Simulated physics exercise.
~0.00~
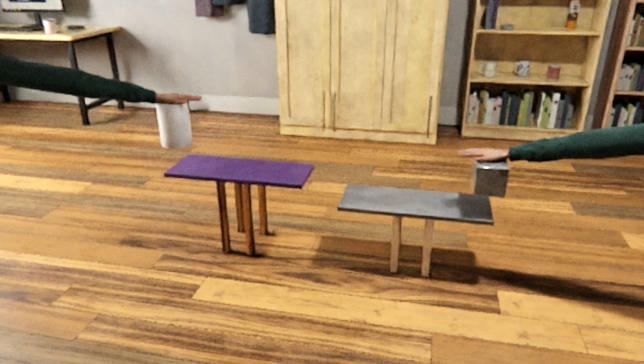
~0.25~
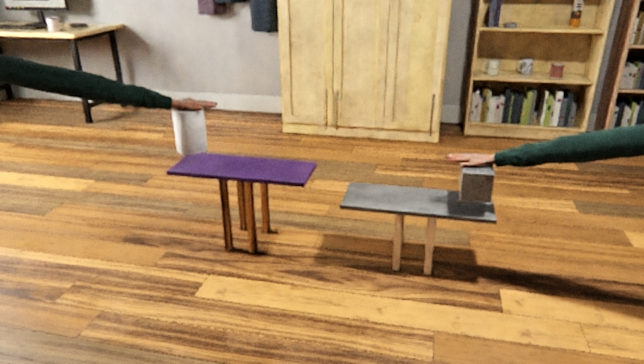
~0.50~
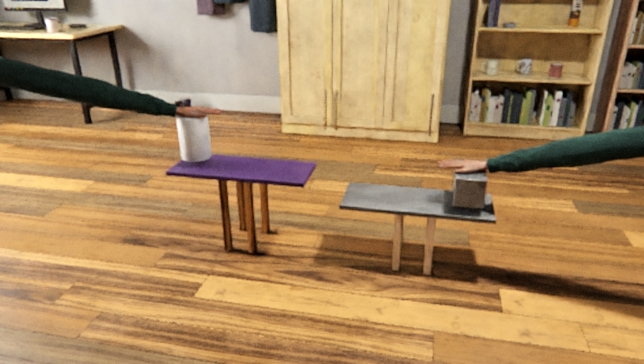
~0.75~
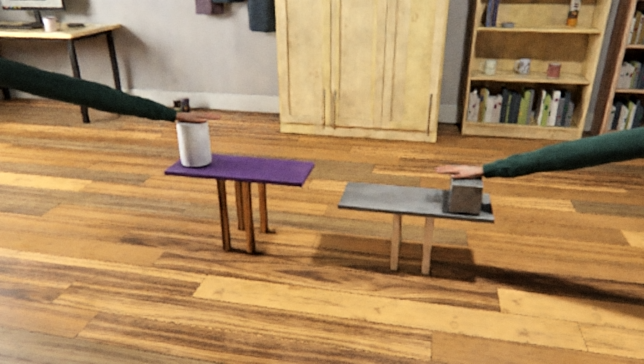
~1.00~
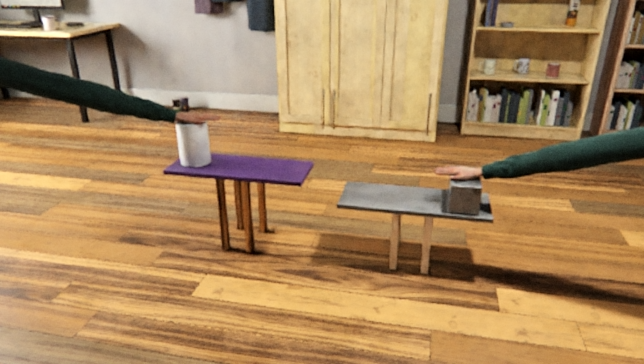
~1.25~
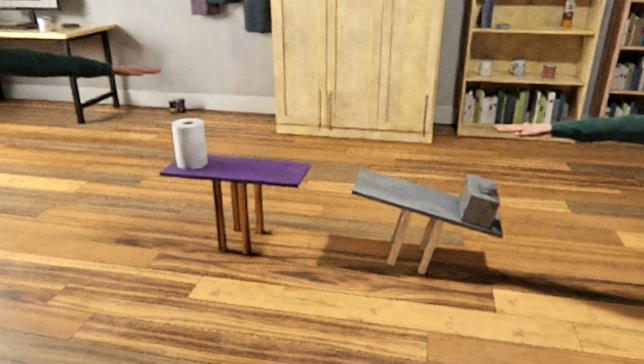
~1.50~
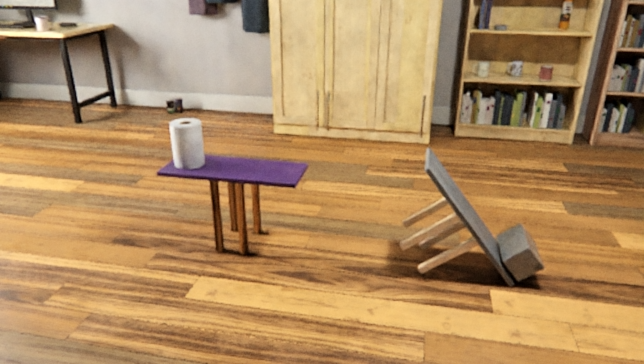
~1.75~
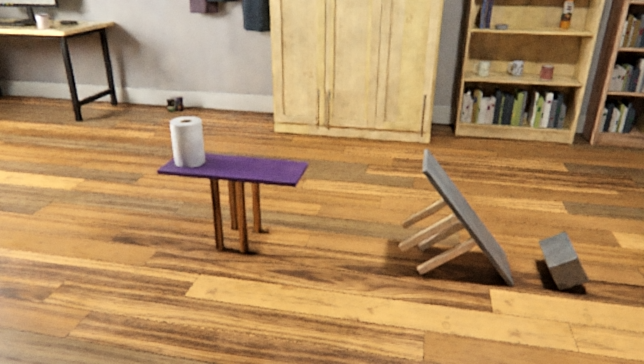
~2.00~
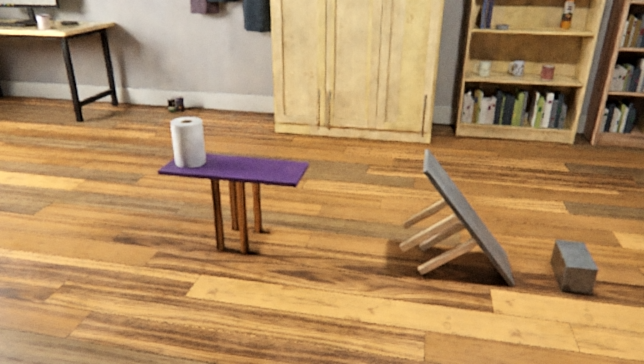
Two hands release a white roll and a grey block, and only the grey trestle topples.
